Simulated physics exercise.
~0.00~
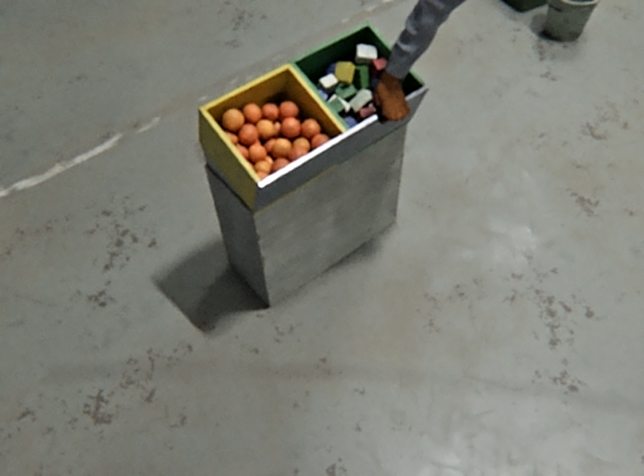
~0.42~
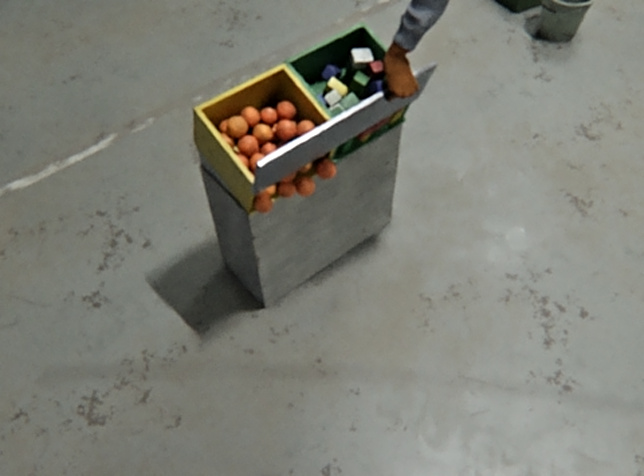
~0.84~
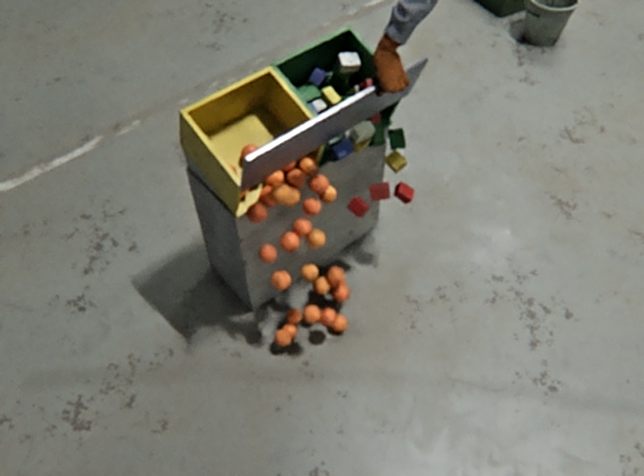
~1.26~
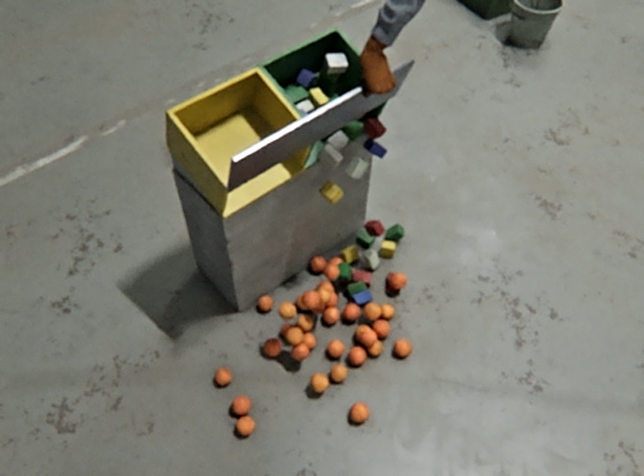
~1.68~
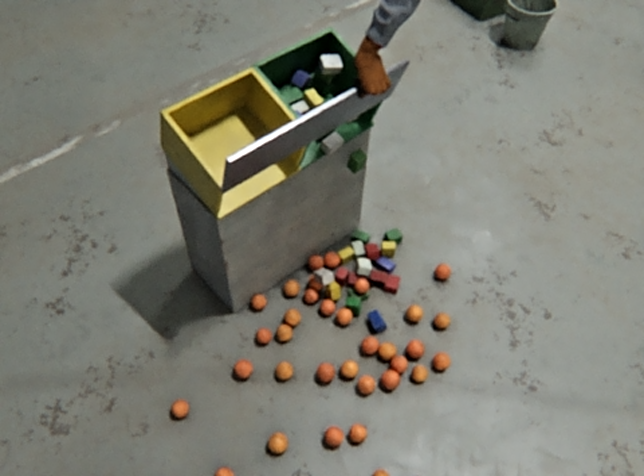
A grey gate was drawn up by a gloved hand along the front of a yellow hopper and a green one, and orange balls and toy bricks tumbled to the floor, leaving the yellow side empty and some bricks still in the green.
